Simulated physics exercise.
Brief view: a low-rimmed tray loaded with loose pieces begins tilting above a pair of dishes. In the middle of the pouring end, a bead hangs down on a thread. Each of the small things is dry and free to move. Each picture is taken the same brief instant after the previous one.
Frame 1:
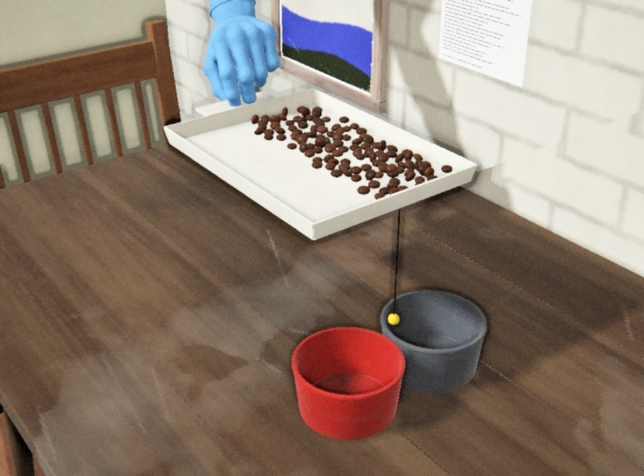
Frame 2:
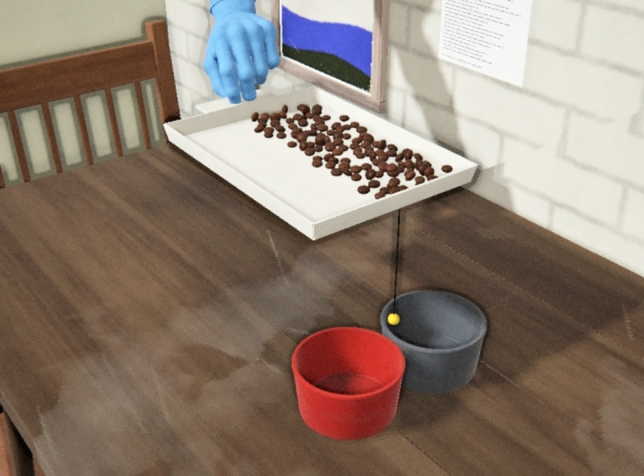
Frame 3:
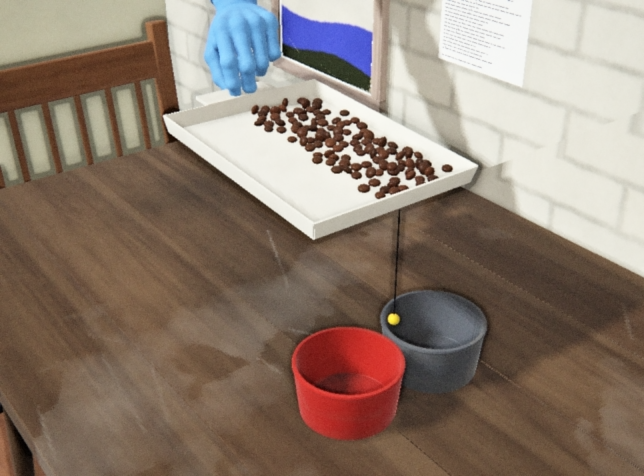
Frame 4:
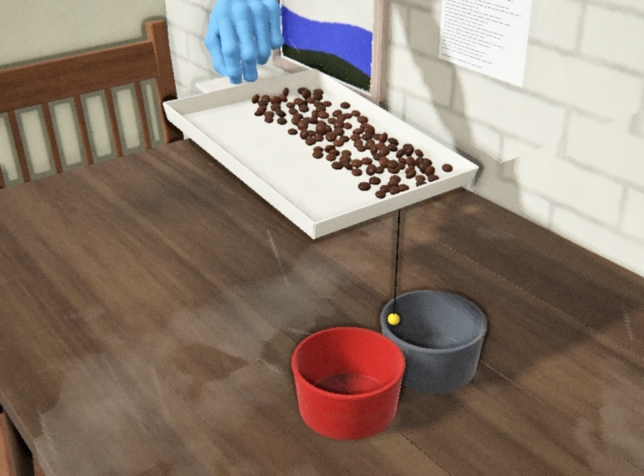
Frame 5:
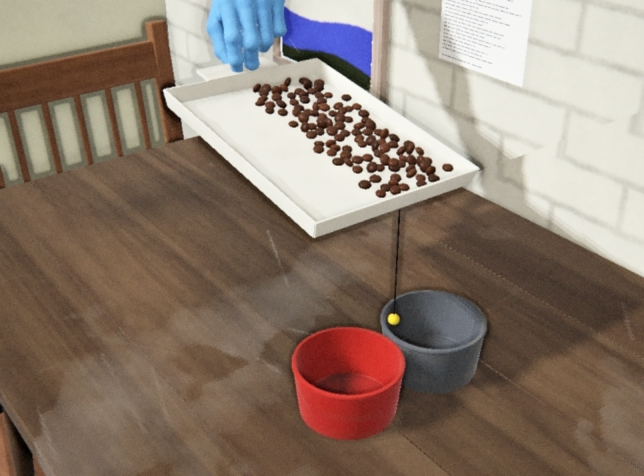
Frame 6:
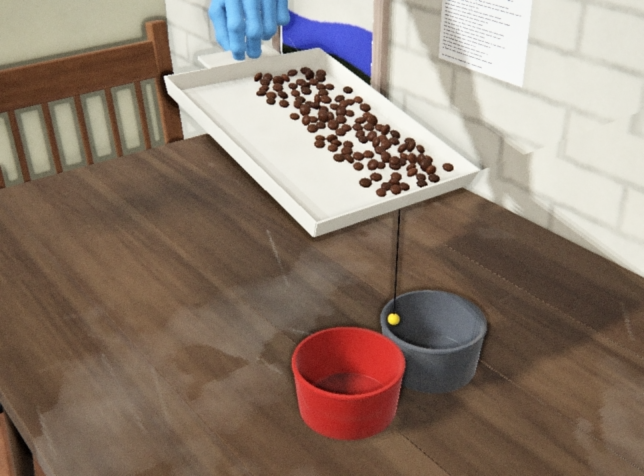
We see a blue-gloved hand at the far end of a white tray of small brown pieces, gradually raising that end so the tray tilts slightly above a red dish and a gray dish, while a yellow bead hangs still.
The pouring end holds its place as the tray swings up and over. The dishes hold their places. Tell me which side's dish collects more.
I expect the right-side dish to gain more.
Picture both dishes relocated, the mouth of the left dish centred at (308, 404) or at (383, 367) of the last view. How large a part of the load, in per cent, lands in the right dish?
Approximately 30 percent, followed by approximately 80 percent.
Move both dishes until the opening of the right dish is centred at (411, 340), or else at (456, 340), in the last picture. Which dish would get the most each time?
Result for the first try: The dish on the right side; for the second: The dish on the right side.
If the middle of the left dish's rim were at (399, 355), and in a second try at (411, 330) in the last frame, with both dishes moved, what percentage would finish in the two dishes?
Try 1: Some 90 %; try 2: Some 50 %.
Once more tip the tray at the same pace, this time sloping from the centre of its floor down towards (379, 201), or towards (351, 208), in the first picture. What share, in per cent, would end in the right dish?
I'd say roughly 30 percent with the first slope, 0 percent with the other.
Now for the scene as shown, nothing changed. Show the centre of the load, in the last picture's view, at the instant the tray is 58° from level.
The middle of the pieces lands at roughly (427, 166).
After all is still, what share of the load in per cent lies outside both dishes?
My estimate is close to 40 %.
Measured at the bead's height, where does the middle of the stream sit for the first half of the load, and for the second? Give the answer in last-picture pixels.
Early half: (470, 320); late half: (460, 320).
Just after the last frame, tray tipped steeply; almost all on the tray; about a tenth in the air.
A moment on, tray tipped right over; roughly a third on the tray; roughly a third in the right dish; roughly a quarter outside both; about a tenth in the air.
Further on, tray tipped past a quarter turn; about a tenth in the left dish; roughly half in the right dish; roughly a third outside both.
When it is over, tray tipped past a quarter turn; about a tenth in the left dish; roughly half in the right dish; roughly a third outside both.
